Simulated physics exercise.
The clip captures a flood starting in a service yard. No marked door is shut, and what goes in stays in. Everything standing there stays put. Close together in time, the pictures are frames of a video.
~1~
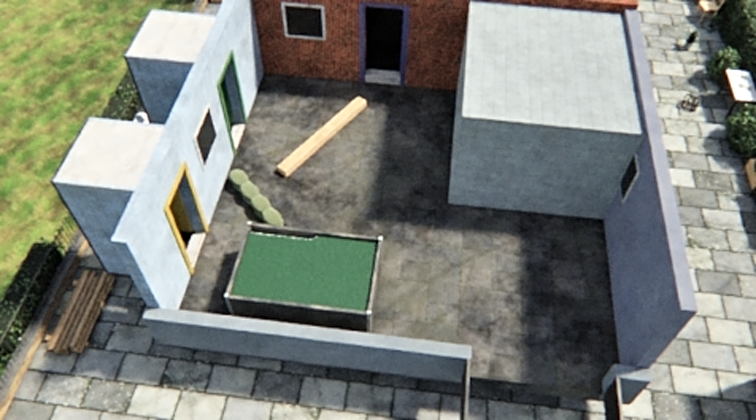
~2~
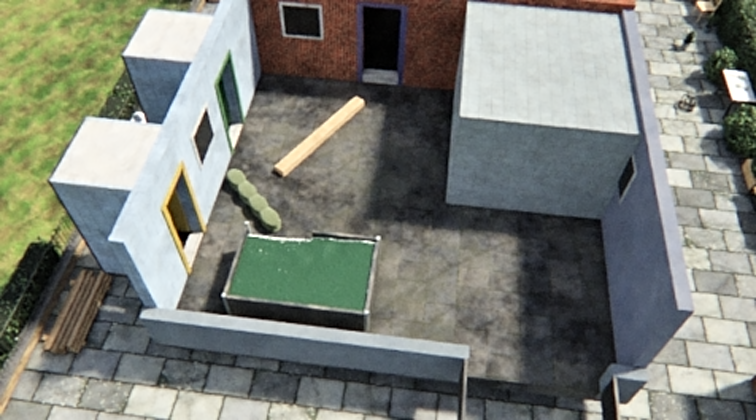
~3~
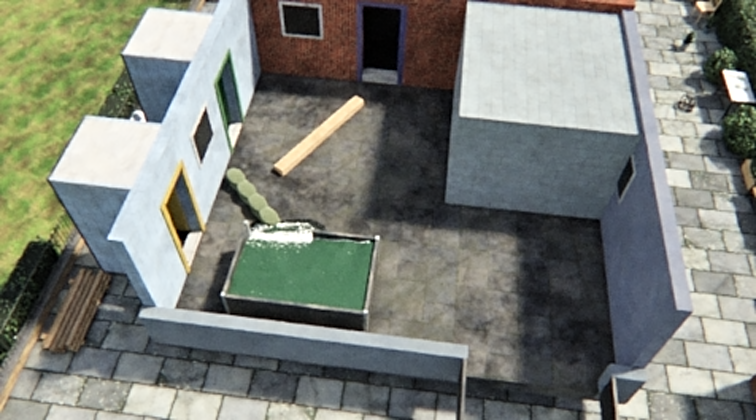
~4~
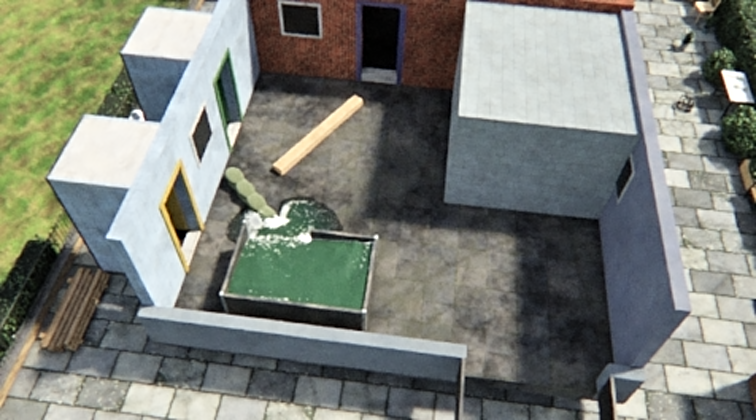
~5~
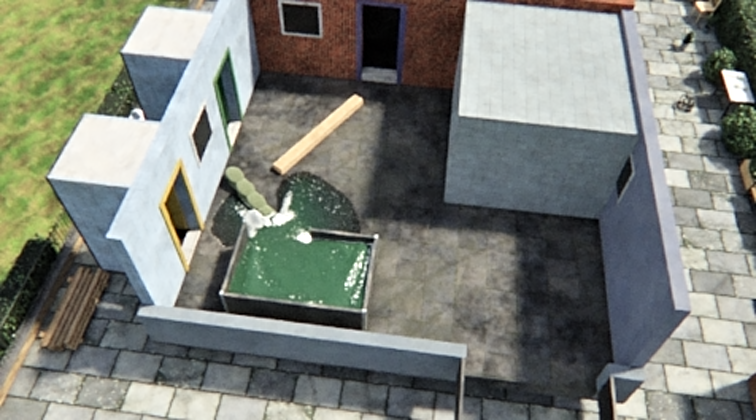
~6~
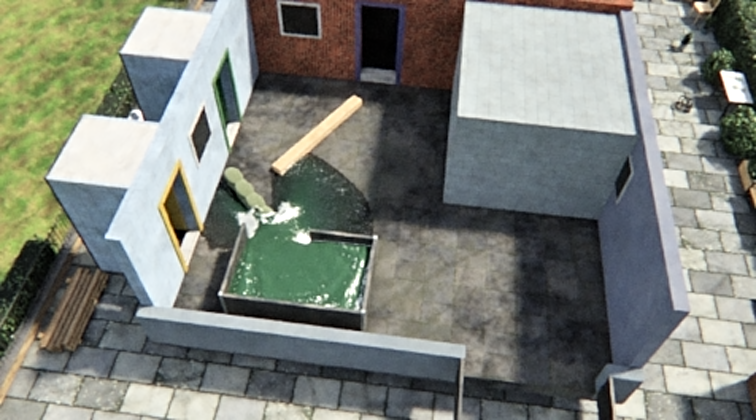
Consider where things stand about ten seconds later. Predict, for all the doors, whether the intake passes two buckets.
My prediction: At the blue door it does not pass two; at the green door it passes two buckets; at the yellow door it passes two buckets.
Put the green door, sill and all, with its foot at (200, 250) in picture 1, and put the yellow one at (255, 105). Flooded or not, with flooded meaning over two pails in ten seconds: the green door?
Result - green door crosses the line.
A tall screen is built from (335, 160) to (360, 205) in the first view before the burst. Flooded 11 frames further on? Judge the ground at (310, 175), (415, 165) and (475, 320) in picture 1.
Listed order: Swamped, spared, spared.
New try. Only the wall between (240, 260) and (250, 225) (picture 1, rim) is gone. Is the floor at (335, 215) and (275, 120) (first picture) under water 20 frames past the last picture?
In order - first: Not reached, second: Drenched.
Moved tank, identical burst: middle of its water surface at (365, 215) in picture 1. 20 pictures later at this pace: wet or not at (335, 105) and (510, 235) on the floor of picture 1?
I'd say swamped for the first and still dry for the second.
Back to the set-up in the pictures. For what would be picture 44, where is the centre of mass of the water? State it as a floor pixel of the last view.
My pick is pixel (322, 190).
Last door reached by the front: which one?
Result: The door marked blue.
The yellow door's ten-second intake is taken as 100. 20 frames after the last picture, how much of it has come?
Around 30 in a hundred.
A moment on, water covers 25 % of the floor; the blue door not reached, the green door wet at the sill, nothing in, the yellow door wet at the sill, nothing in.
Next, water covers 45 % of the floor; the blue door wet at the sill, nothing in, the green door under two buckets in, the yellow door under two buckets in.
Then, water covers 55 % of the floor; the blue door wet at the sill, nothing in, the green door under two buckets in, the yellow door over two buckets in.
Later, water covers 65 % of the floor; the blue door wet at the sill, nothing in, the green door under two buckets in, the yellow door far over two buckets in.
In the end, water covers 85 % of the floor; the blue door wet at the sill, nothing in, the green door over two buckets in, the yellow door far over two buckets in.
